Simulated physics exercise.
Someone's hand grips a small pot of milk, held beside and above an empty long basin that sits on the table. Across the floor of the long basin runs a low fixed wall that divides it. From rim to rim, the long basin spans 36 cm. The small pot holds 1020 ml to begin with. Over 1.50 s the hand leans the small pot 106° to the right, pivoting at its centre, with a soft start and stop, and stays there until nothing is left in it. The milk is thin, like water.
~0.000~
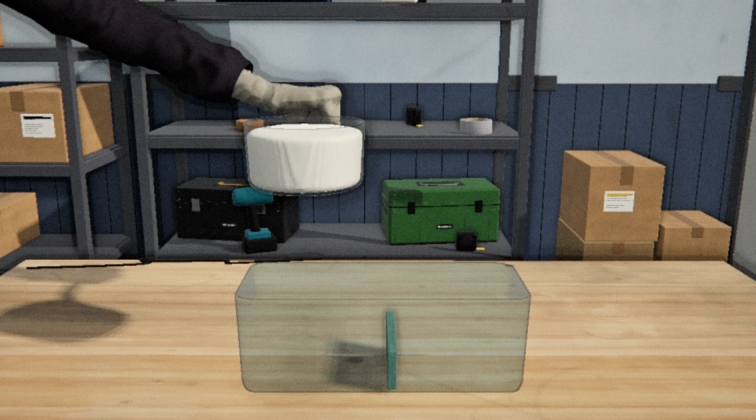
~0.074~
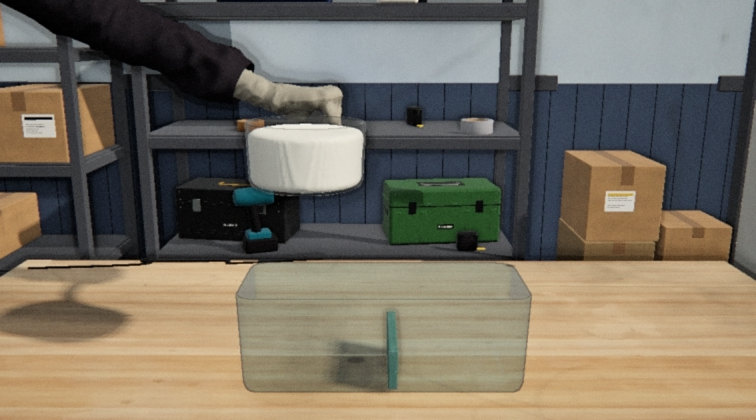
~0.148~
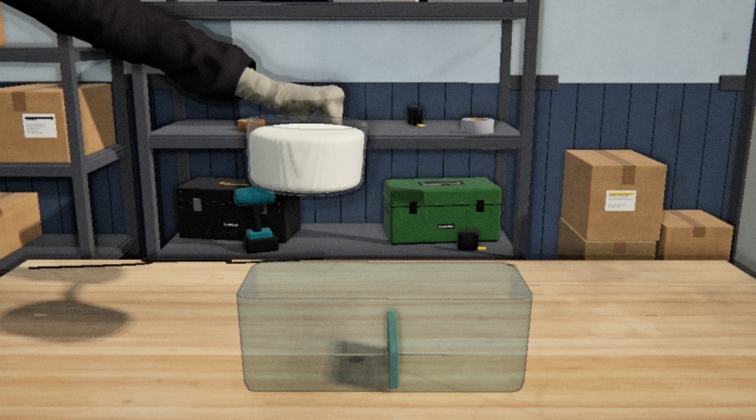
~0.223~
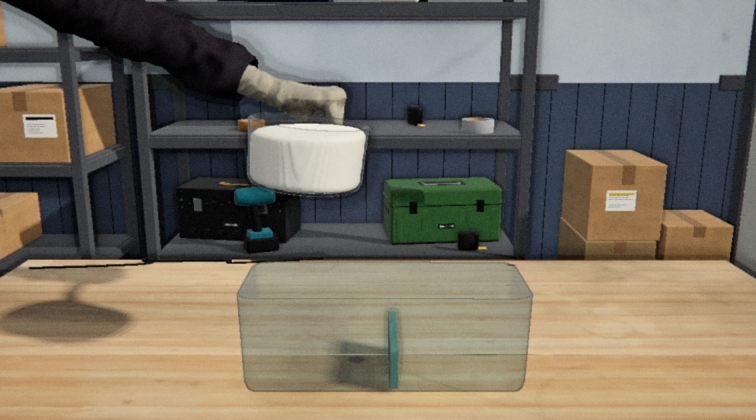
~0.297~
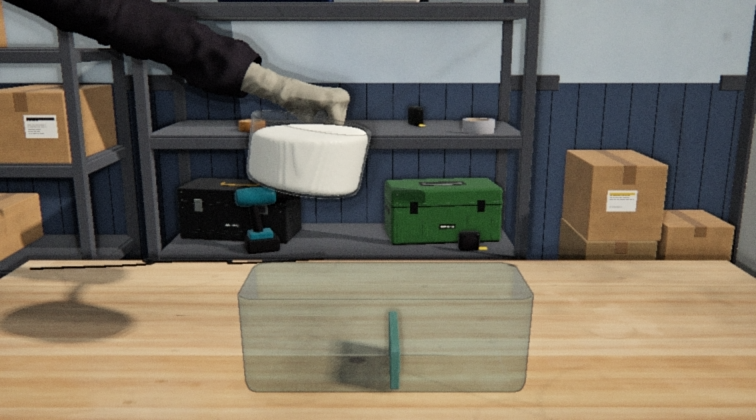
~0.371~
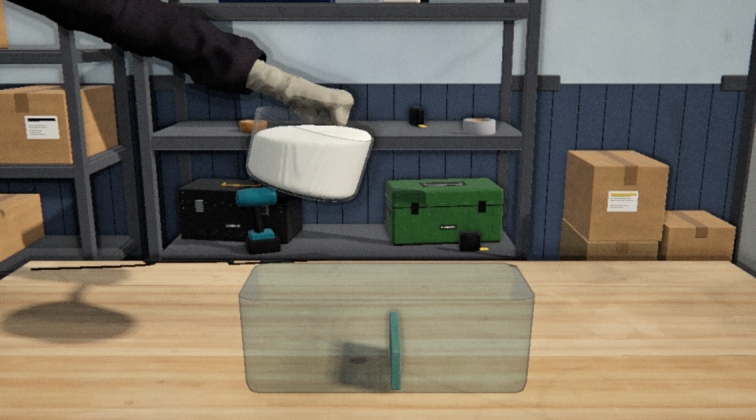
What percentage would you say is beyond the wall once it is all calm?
I would put it at about 82 per cent.
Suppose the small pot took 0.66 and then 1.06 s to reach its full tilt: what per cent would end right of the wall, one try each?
70 per cent first, 75 per cent second.
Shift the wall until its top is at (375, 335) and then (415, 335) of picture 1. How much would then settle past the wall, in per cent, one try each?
The first try gives 95 percent and the second 60 percent.
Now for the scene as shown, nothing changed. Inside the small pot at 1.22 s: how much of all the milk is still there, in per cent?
Around 10 in a hundred is still there.
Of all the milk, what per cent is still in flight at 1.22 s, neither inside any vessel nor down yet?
Estimated airborne part: Roughly 10 per cent.
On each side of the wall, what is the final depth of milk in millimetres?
Depths at rest: Left around 8 mm, right around 40 mm.
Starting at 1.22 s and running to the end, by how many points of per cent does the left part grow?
Around 12 per cent.
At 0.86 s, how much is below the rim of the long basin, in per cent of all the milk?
Close to 20 in a hundred.
Then, 0.86 s in, the tilt is 65° and 50 per cent is still to pour, 1 is left of the wall and 19 right of it.
Then, 1.22 s in, the tilt is 97° and 10 per cent is still to pour, 5 is left of the wall and 76 right of it.
Then, 1.59 s in, the tilt is 106° and 0 per cent is still to pour, 16 is left of the wall and 82 right of it.
Then, 2.00 s in, the tilt is 106° and 0 per cent is still to pour, 17 is left of the wall and 82 right of it.
Finally, 17 per cent lies left of the wall, 82 right of it and 1 outside.
